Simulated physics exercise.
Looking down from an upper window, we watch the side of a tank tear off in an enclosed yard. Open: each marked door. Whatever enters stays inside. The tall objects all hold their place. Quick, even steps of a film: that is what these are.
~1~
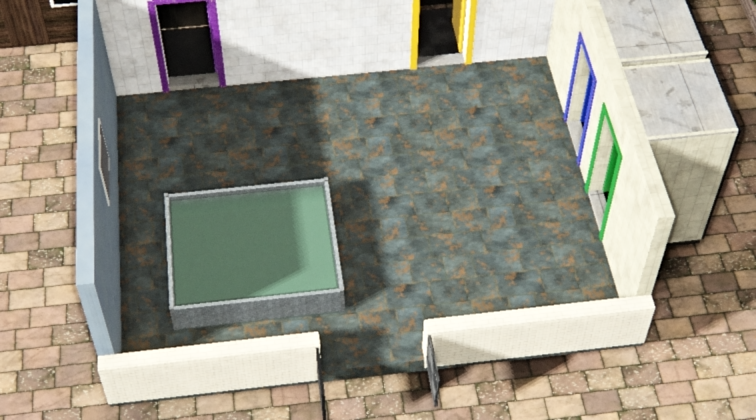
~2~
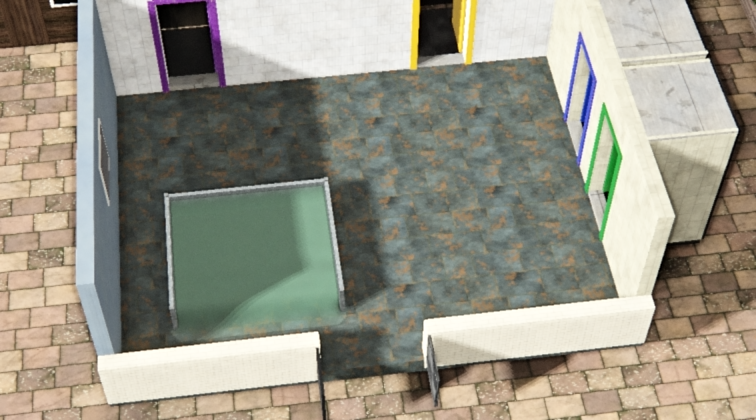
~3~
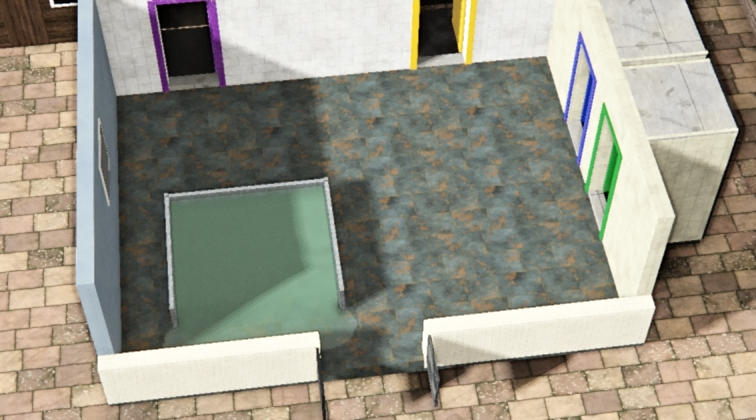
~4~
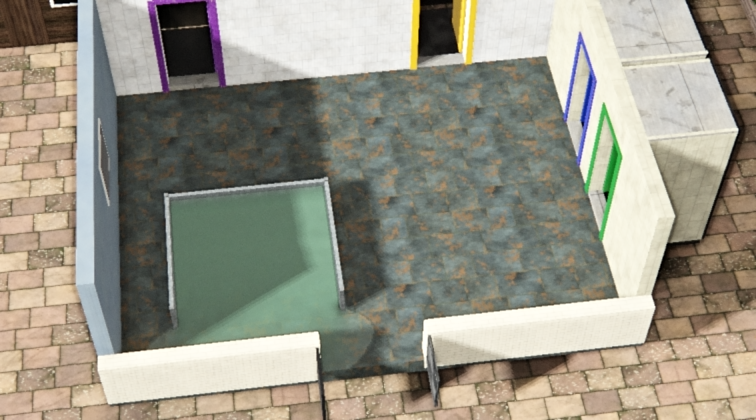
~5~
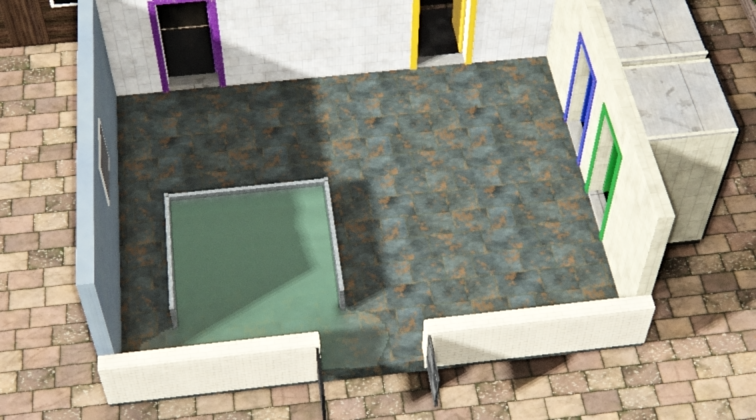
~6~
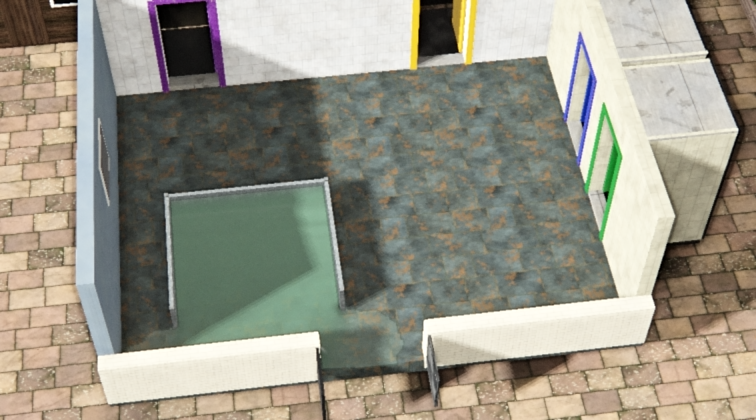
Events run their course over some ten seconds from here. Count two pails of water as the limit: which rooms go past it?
One by one: Green door: Two buckets at most. Yellow door: Two buckets at most. Blue door: Two buckets at most. Purple door: Two buckets at most.
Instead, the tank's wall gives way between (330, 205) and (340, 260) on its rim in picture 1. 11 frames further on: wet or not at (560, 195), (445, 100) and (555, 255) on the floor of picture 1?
In that order: Flooded, clear, under water.
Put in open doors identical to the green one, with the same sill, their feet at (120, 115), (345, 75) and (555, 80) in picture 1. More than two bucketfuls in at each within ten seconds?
Result, in listed order - beats the mark, misses the mark, misses the mark.
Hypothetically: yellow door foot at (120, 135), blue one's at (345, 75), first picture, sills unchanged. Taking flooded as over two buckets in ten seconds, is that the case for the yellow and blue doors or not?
Result: Yellow ends up above; blue ends up below.
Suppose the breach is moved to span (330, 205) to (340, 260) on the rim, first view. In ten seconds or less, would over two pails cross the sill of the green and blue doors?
I'd say the green door crosses the line and the blue door crosses the line.
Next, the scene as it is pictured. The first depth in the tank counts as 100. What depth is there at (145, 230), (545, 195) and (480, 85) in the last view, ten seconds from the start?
Approx. values, in order: 14 %, 4 %, 4 %.
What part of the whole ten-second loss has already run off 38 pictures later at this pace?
It would be around 75 %.
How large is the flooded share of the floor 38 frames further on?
Estimated share: About 50 %.
A moment on, water covers 10 % of the floor; the green door not reached, the yellow door not reached, the blue door not reached, the purple door not reached.
Next, water covers 15 % of the floor; the green door not reached, the yellow door not reached, the blue door not reached, the purple door not reached.
Then, water covers 35 % of the floor; the green door not reached, the yellow door not reached, the blue door not reached, the purple door not reached.
Later, water covers 50 % of the floor; the green door wet at the sill, nothing in, the yellow door not reached, the blue door wet at the sill, nothing in, the purple door under two buckets in.
In the end, water covers 90 % of the floor; the green door wet at the sill, nothing in, the yellow door wet at the sill, nothing in, the blue door wet at the sill, nothing in, the purple door under two buckets in.
